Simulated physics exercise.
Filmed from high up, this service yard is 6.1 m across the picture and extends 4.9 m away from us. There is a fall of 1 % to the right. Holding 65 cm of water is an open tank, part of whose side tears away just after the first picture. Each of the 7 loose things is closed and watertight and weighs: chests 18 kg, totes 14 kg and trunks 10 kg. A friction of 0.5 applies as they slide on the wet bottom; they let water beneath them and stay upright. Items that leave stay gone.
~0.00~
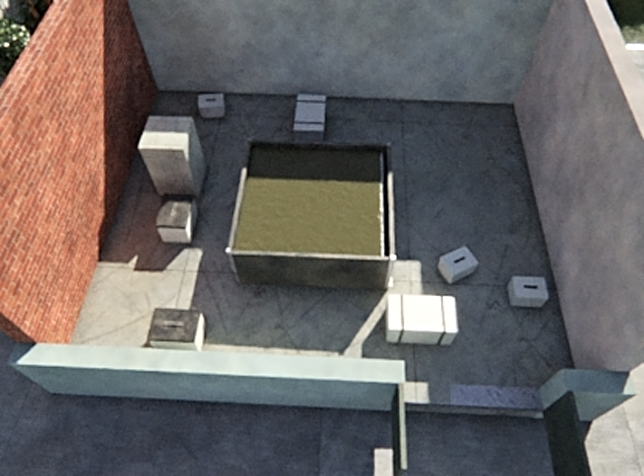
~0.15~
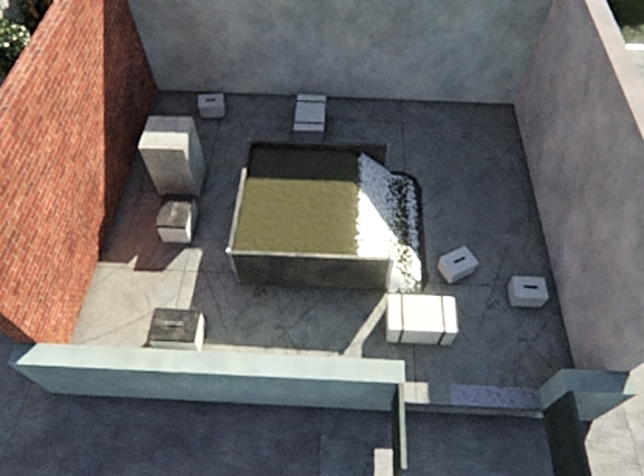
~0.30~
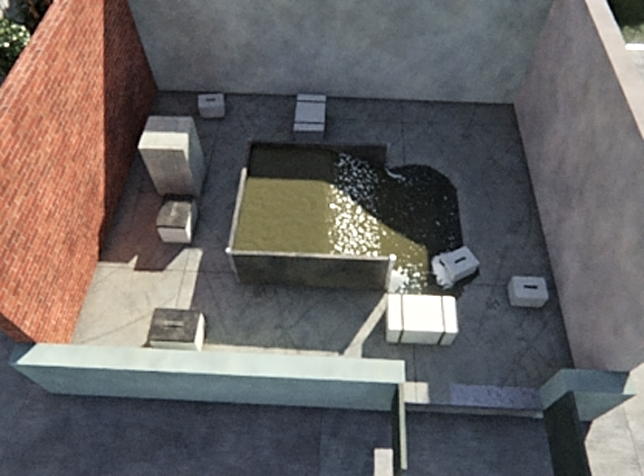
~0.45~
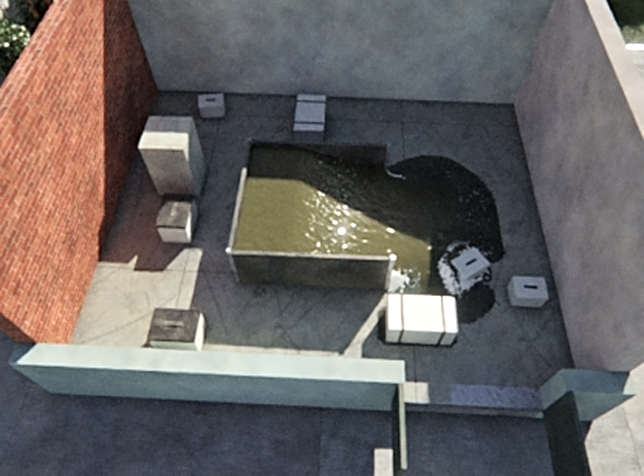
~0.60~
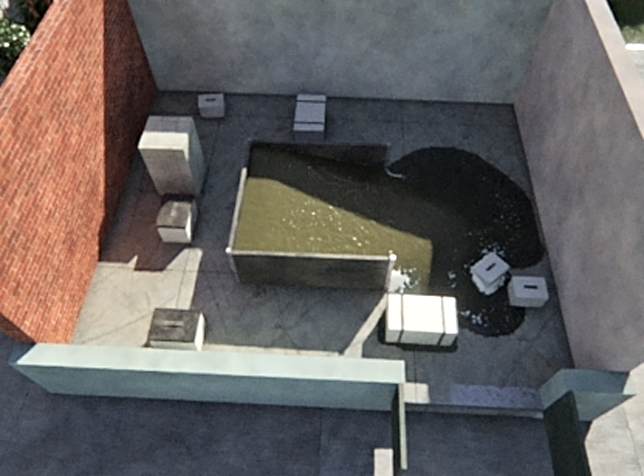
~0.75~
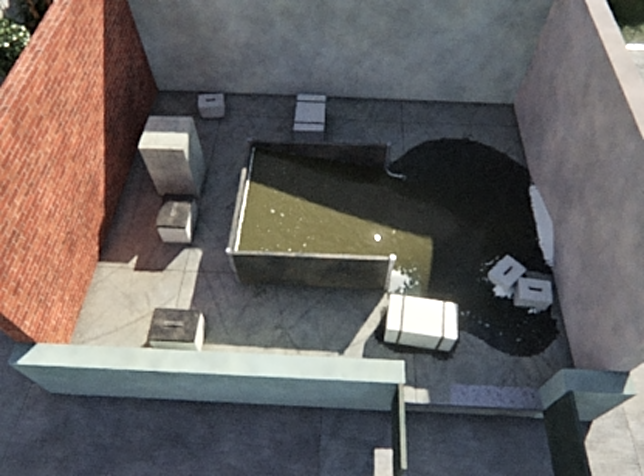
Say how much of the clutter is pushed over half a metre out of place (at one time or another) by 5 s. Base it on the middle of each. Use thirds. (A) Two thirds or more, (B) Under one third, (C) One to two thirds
One to two thirds (C).
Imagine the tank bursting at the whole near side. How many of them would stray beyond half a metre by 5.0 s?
In that case the number is 4.
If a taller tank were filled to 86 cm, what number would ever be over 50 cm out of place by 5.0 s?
Count: 5.
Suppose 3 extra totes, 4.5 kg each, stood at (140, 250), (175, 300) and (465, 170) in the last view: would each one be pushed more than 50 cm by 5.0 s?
Each in turn ends up within the limit, within the limit, beyond the limit.
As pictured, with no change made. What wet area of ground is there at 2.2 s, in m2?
Somewhere about 14 m2, give or take.
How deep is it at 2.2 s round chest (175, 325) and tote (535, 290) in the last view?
Depths: Near 0 cm, then near 24 cm.
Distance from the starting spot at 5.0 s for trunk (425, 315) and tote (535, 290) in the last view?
The first one 140 cm, the second one gone out.
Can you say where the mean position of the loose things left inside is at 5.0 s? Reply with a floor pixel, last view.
(237, 243).
After 1.1 s 1 of 7 are over 50 cm from their spots; 0 afloat.
After 2.2 s 2 of 7 are over 50 cm from their spots; 2 afloat.
After 3.5 s 4 of 7 are over 50 cm from their spots; 0 afloat.
After 5.0 s 4 of 7 are over 50 cm from their spots, and 4 have been at some point; 2 afloat.
